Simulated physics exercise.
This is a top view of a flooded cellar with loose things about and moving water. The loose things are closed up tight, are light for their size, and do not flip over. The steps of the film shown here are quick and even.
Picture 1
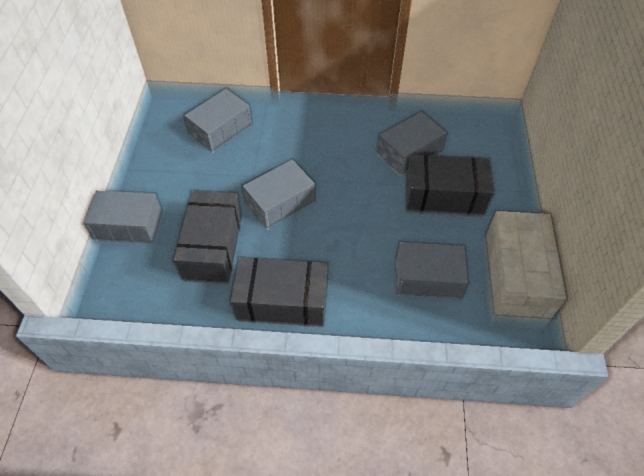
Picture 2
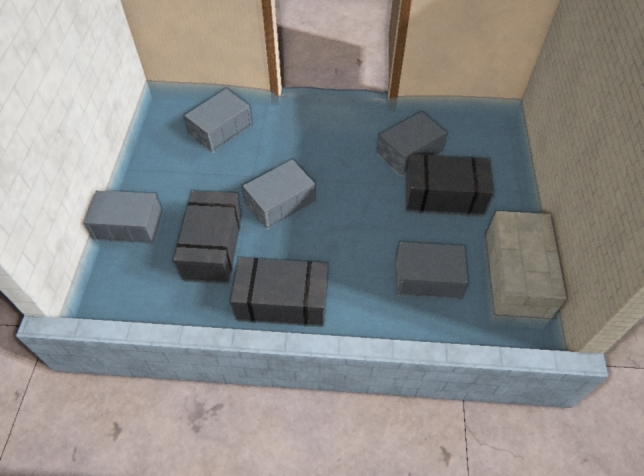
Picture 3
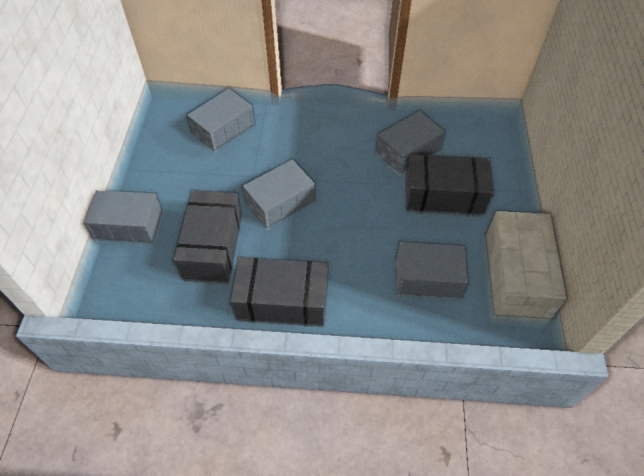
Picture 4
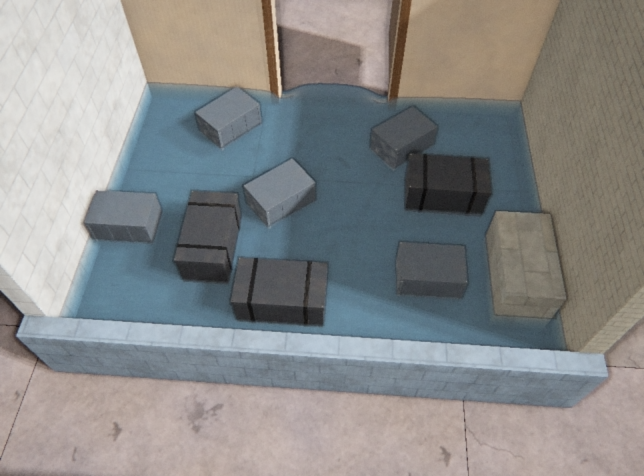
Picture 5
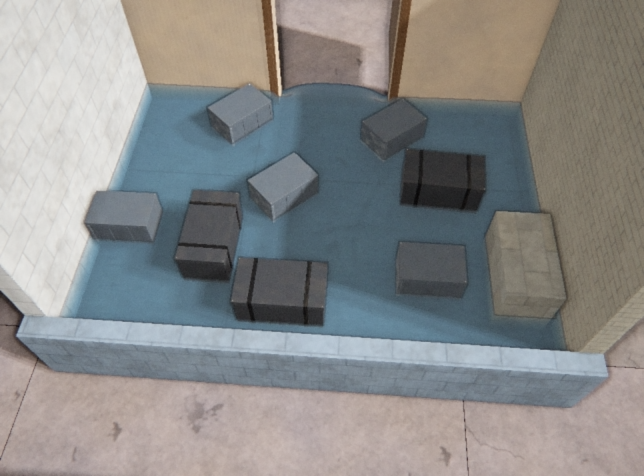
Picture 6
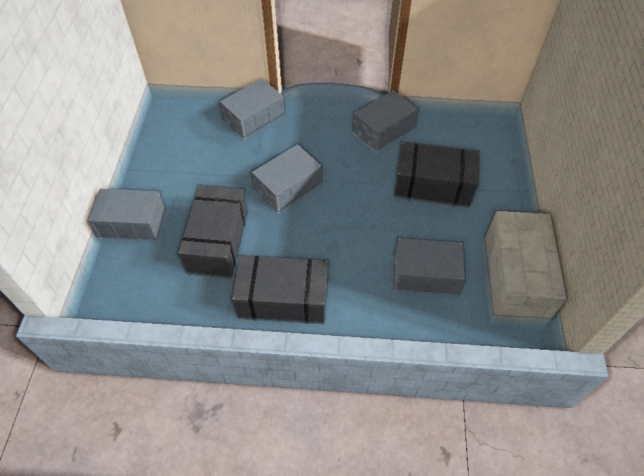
The brown door at the back of the flooded cellar disappeared, leaving an open doorway, and then the floating blocks nearest it drifted slowly toward the gap, with several others shifting slightly after them.
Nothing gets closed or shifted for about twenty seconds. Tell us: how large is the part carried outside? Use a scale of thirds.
On that scale, two thirds or above.
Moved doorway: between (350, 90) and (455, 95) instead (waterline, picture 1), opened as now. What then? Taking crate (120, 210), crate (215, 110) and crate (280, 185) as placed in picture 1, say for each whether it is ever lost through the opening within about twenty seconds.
Note - 1: Retained; 2: Escaped; 3: Escaped.
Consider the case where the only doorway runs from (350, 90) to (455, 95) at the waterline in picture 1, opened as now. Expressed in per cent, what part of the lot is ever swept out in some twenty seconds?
About 80 %.
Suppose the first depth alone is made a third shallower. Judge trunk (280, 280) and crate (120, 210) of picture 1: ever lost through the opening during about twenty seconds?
Object 1: Retained; object 2: Retained.
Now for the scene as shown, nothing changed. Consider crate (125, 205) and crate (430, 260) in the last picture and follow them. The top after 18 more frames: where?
Estimate: (161, 162), then (413, 192).
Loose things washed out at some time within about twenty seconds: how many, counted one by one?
The answer is 6.
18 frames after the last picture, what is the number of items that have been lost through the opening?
The number is 4.
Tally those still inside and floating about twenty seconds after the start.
That number is 2.
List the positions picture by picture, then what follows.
The first frame shows a crate at (413, 134), afloat; a crate at (217, 110) floats; 0 of 8 have shifted.
The second frame shows a crate at (413, 134) floats; a crate at (217, 110), afloat; 0 of 8 have shifted.
The third frame shows a crate at (412, 133), afloat, close to its start; a crate at (220, 110) floats, close to its start; 0 of 8 have shifted.
The fourth frame shows a crate at (405, 128) floats, close to its start; a crate at (228, 108), afloat, close to its start; 2 of 8 have shifted.
The fifth frame shows a crate at (395, 120), afloat, close to its start; a crate at (240, 104), afloat, close to its start; 4 of 8 have shifted.
The sixth frame shows a crate at (386, 111) floats, a stride from its start; a crate at (252, 99), afloat, a stride from its start; 7 of 8 have shifted.
A moment on, 2 of 8 are out; 6 afloat.
Next, 4 of 8 are out; 4 afloat.
Later, 5 of 8 are out; 3 afloat.
In the end, 6 of 8 are out; 2 afloat.
